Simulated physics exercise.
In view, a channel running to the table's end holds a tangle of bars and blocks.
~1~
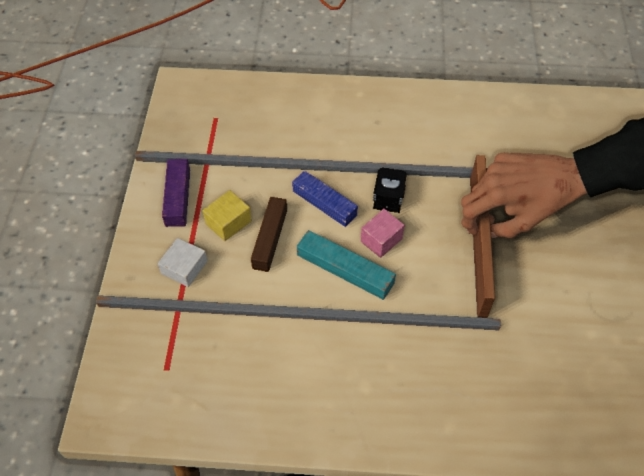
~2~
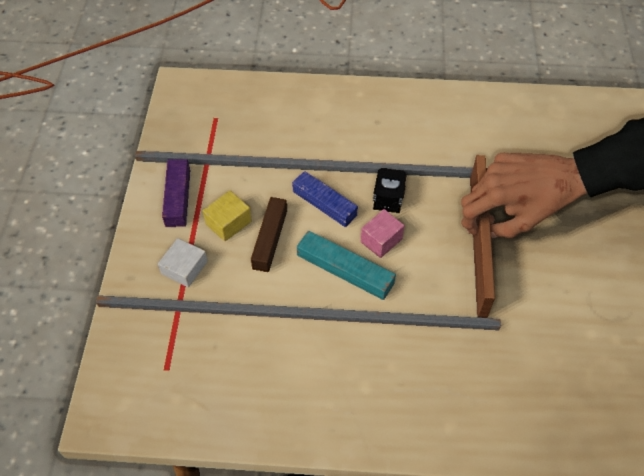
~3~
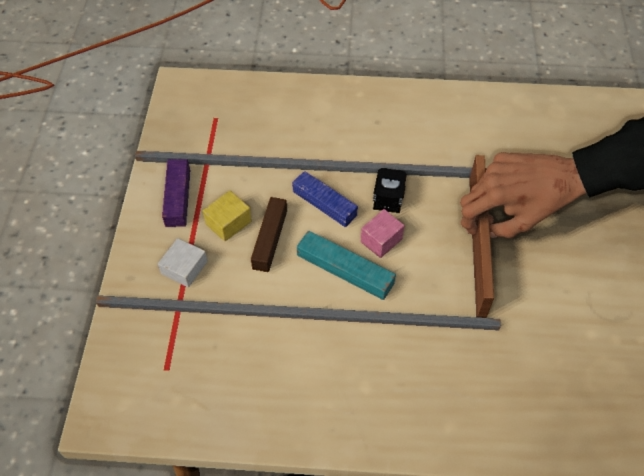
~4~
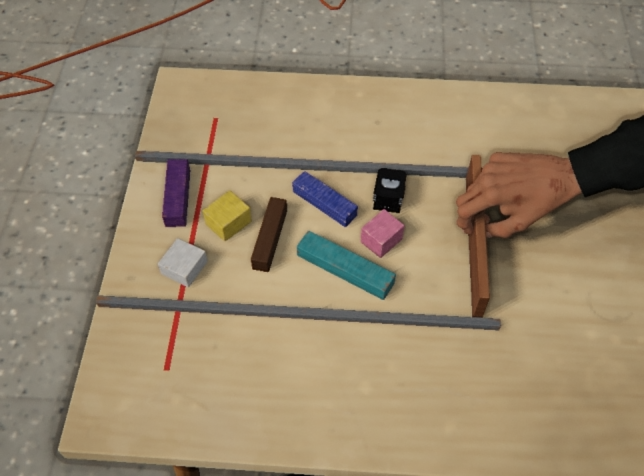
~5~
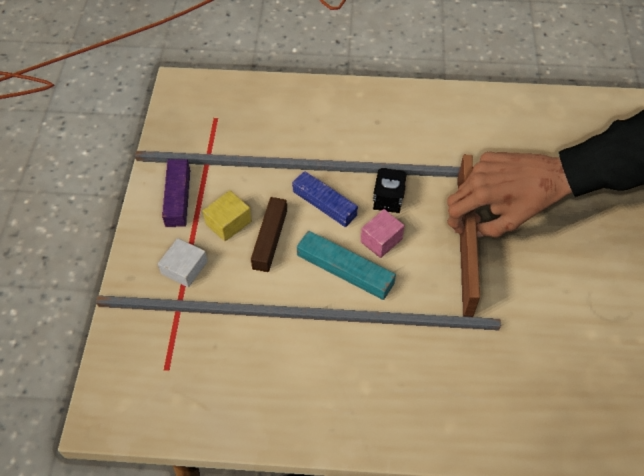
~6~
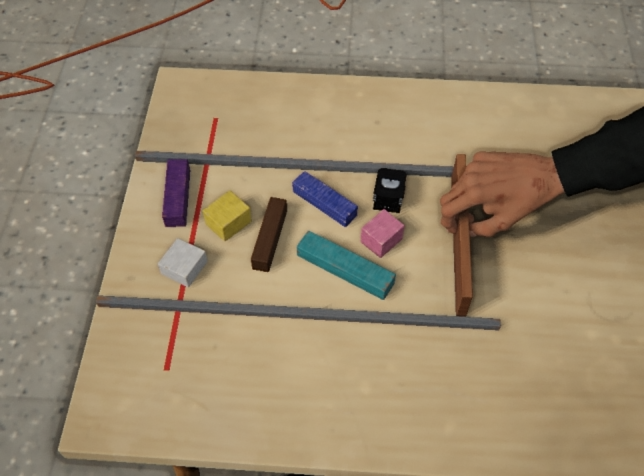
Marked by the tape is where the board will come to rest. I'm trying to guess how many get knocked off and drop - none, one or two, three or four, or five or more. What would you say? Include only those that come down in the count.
After the push, only one or two have dropped.
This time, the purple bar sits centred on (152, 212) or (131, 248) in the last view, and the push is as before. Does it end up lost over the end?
First place: It goes off the edge; second place: It goes off the edge.
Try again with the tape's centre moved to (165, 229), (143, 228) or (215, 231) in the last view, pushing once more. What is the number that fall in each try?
Down on the floor: 4, 6 and 1.
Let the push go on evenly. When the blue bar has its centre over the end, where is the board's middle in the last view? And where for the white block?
About (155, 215), and about (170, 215) for the other.
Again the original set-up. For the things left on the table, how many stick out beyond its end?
1 overhanging.
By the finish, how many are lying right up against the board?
That makes 3.
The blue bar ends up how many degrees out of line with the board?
I'd say it's about 0° out of line.
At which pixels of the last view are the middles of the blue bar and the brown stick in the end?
The blue bar at (163, 190), the brown stick at (120, 214).
Soon after, none off yet; purple bar at rest near (177, 193); white block at rest near (183, 263); yellow block at rest near (226, 215).
At rest, the number that fall off is one or two; fallen, yellow block and purple bar.
